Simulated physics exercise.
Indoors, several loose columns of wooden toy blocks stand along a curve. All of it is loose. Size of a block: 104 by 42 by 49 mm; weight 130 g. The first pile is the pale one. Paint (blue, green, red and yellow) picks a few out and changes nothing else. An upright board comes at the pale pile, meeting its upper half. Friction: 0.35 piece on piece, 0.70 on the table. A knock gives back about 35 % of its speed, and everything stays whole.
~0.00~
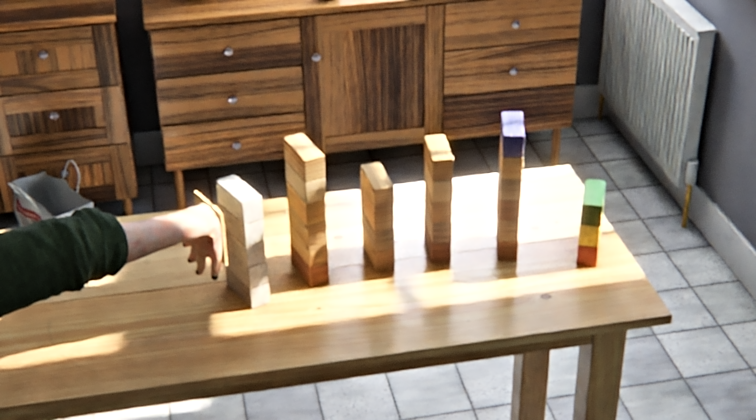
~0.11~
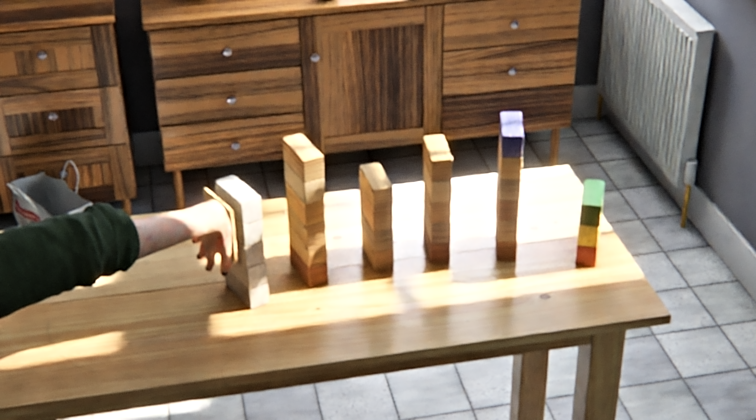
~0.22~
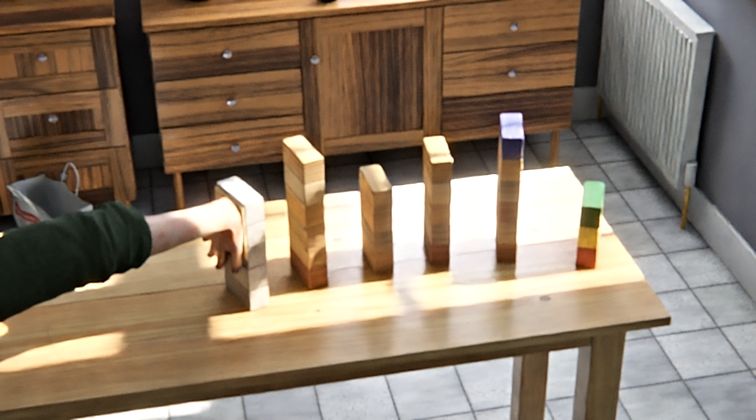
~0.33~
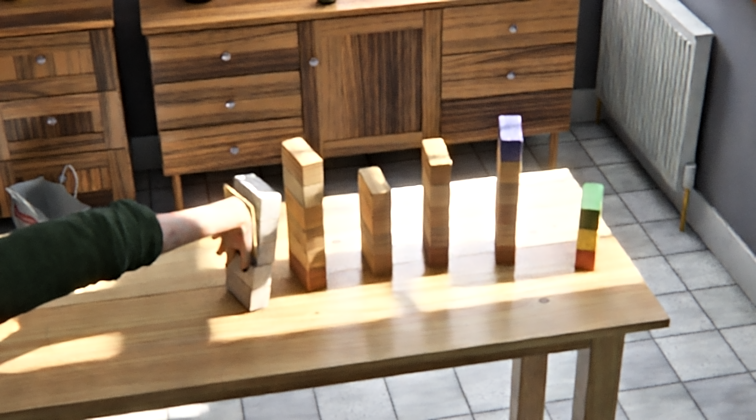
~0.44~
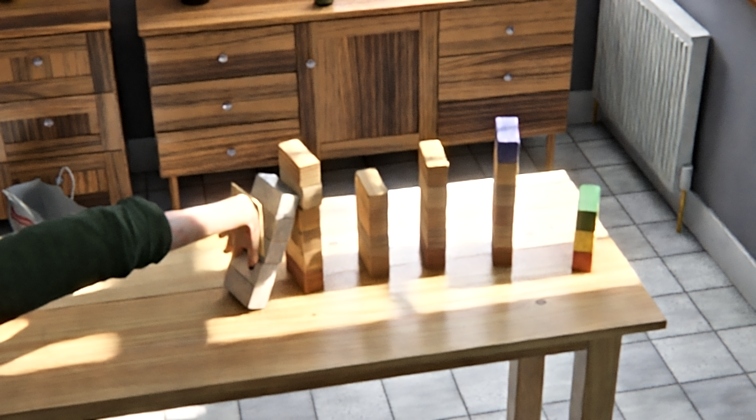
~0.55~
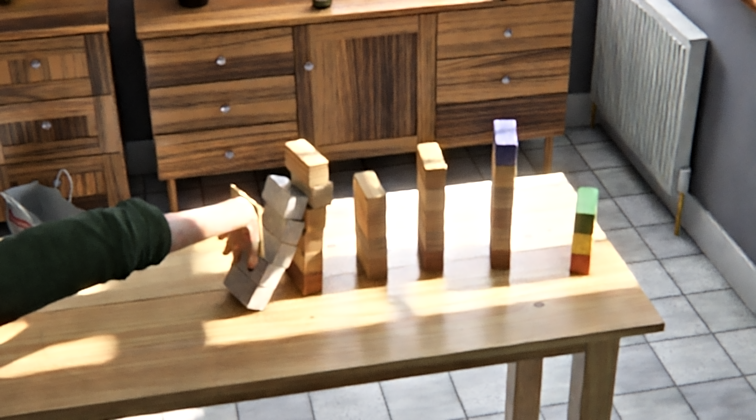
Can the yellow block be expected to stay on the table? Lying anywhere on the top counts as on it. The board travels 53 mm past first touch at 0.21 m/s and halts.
It goes over the edge.
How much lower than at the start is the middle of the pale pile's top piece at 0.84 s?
About 10 cm.
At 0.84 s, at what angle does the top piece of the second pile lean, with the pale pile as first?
About 50°.
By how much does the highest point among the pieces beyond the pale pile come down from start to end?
Some 18 cm lower.
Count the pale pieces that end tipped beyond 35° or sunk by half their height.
5 pale pieces.
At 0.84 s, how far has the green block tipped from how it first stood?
About 0°.
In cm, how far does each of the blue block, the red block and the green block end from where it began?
Moved: Blue 24, red 4, green 112.
After 0.84 s, 5 of the pale pile down; none of the 24 other blocks off the table, 10 disturbed; yellow block unmoved.
After 1.24 s, 5 of the pale pile down; none of the 24 other blocks off the table, 21 disturbed; yellow block unmoved; blue block leaning 55°, 29 mm lower.
After 1.90 s, 5 of the pale pile down; 4 of the 24 other blocks off the table; yellow block on its side; green block on its side.
By the end (2.5 s), 5 of the pale pile down; 4 of the 24 other blocks off the table; yellow block on its side; green block on its side; red block on its side.
